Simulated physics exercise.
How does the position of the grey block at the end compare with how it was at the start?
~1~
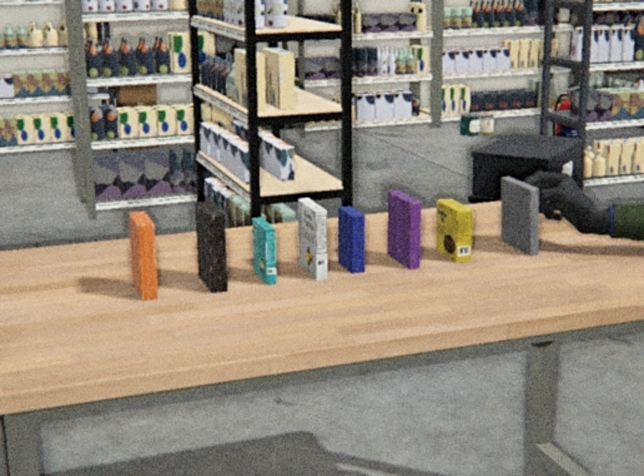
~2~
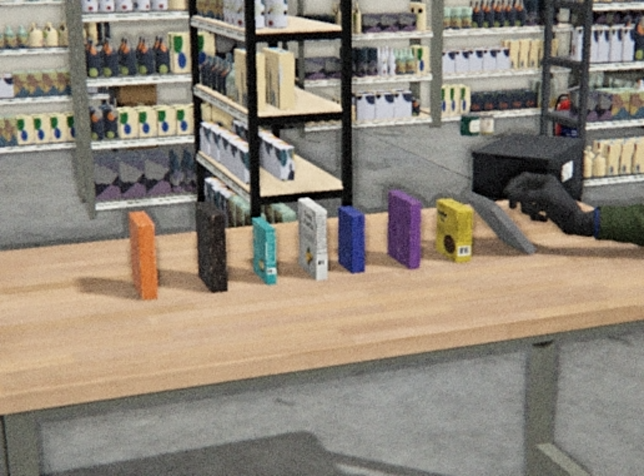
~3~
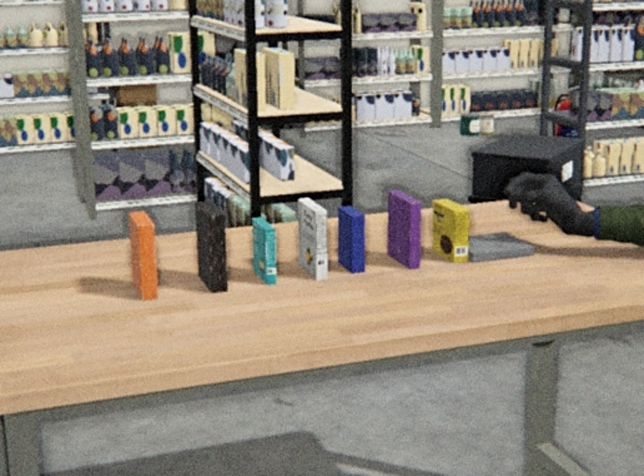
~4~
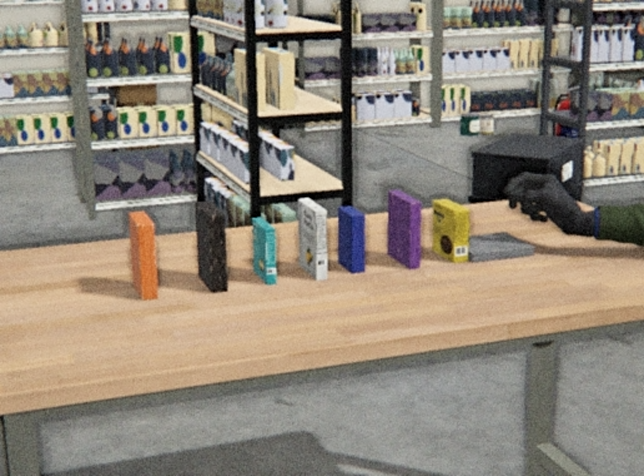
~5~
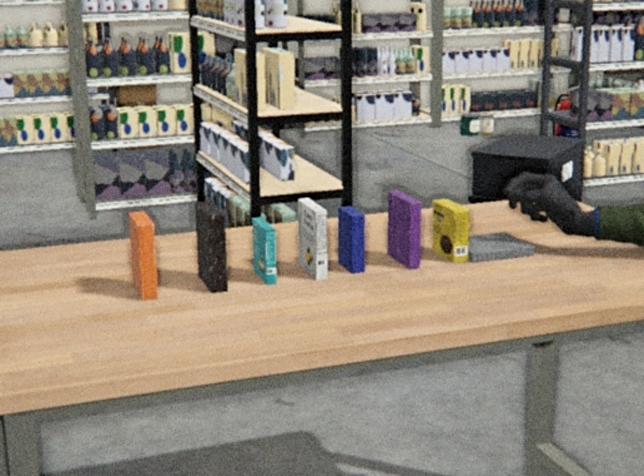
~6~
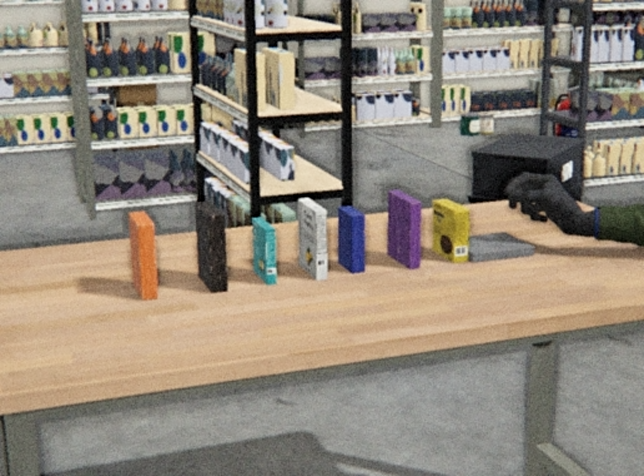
At the start the grey block stands upright at the right end of the row, and at the end it lies on its side on the table.
